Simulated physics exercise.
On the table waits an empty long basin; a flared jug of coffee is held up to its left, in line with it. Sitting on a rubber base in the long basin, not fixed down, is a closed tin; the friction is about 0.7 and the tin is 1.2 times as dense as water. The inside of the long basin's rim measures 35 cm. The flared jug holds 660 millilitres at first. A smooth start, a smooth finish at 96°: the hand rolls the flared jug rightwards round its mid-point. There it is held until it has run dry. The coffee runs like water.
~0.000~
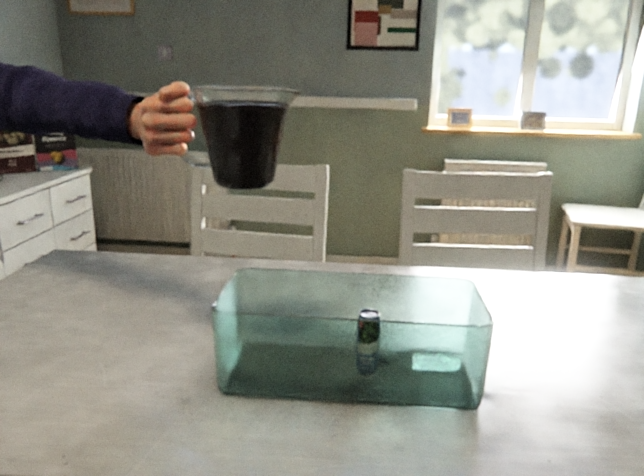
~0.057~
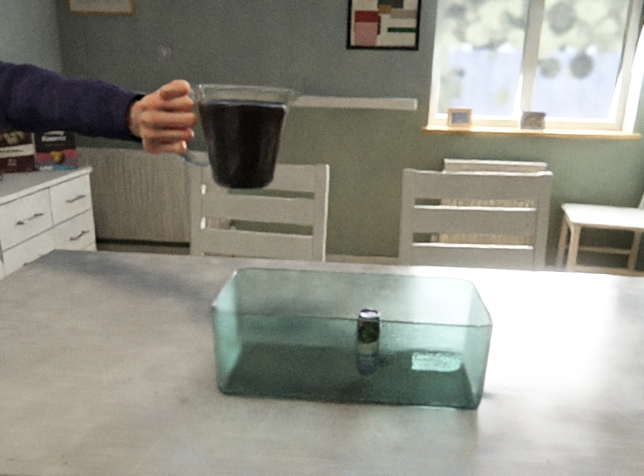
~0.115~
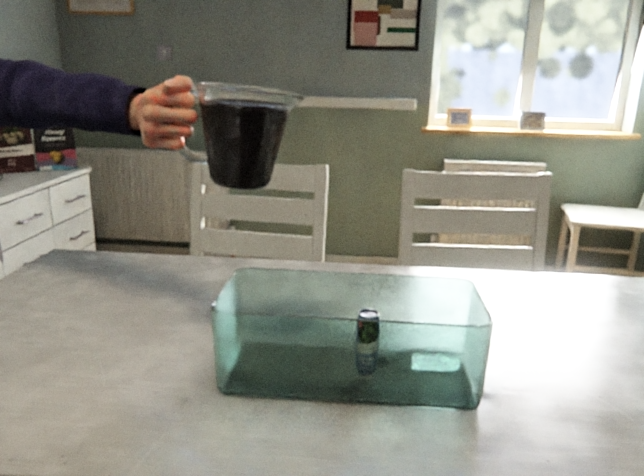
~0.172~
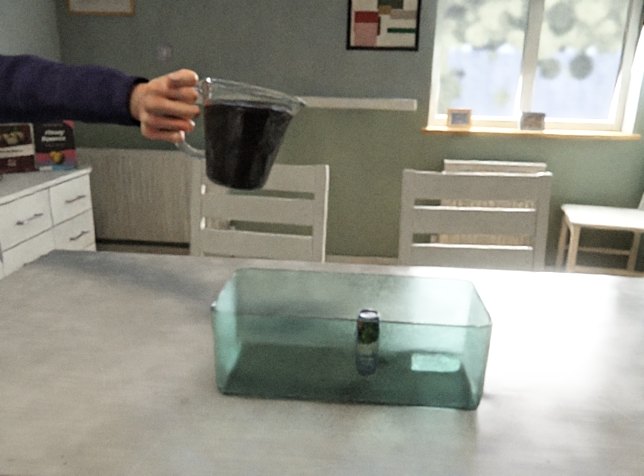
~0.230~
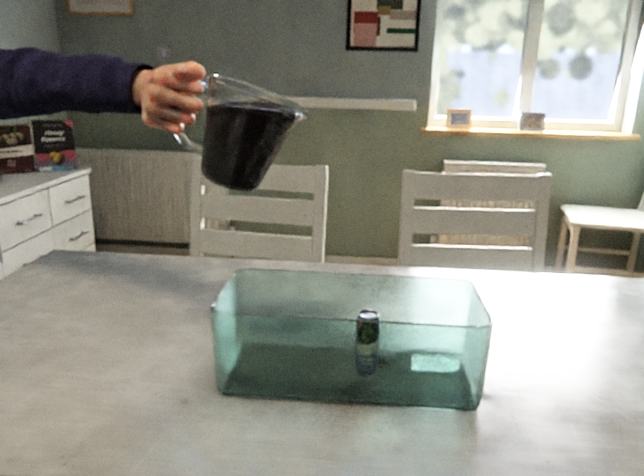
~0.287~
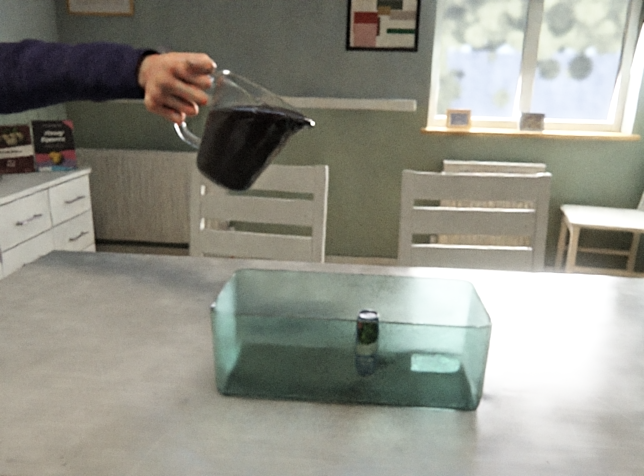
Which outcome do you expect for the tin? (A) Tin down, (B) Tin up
(A) Tin down.
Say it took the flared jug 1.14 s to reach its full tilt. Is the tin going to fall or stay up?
After the tilt, the tin has tipped over.
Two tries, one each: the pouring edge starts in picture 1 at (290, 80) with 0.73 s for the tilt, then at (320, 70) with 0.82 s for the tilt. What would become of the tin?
Run one: It tumbles. Run two: It does not tip.
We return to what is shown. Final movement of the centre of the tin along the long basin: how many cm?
The middle of the tin ends some 9.5 cm along the basin.
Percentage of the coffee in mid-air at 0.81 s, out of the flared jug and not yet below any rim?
Near 24 percent.
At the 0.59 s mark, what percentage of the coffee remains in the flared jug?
I reckon about 58 in a hundred is still held.
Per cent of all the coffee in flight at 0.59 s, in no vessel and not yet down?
I'd put it at about 32 percent.
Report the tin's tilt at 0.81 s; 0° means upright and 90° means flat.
It sits at roughly 0°.
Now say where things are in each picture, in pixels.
In the first frame, it leans 0°; its right rim is at (301, 91); the coffee meets the walls at (203, 102) and (288, 104); the long basin's rim runs from (225, 289) to (484, 302); the tin's top is at (369, 316).
In the second frame, it leans 1°; its right rim is at (302, 93); the coffee meets the walls at (203, 101) and (288, 105).
In the third frame, it leans 5°; its right rim is at (305, 97); the coffee meets the walls at (205, 100) and (290, 107).
In the fourth frame, it leans 11°; its right rim is at (308, 104); the coffee meets the walls at (209, 101) and (294, 109).
In the fifth frame, it leans 19°; its right rim is at (312, 114); the coffee meets the walls at (212, 105) and (302, 112).
In the sixth frame, it leans 28°; its right rim is at (314, 127); the coffee meets the walls at (214, 113) and (310, 121); 1 per cent is over the edge.
After 0.59 s the tilt is 81° and 57 per cent is still to pour; the tin stands where it began.
After 0.81 s the tilt is 96° and 15 per cent is still to pour; the tin stands 1 cm from where it began.
After 1.04 s the tilt is 96° and 2 per cent is still to pour; the tin lies on its side.
After 1.29 s the tilt is 96° and 0 per cent is still to pour; the tin lies on its side.
In the end the tin lies on its side.
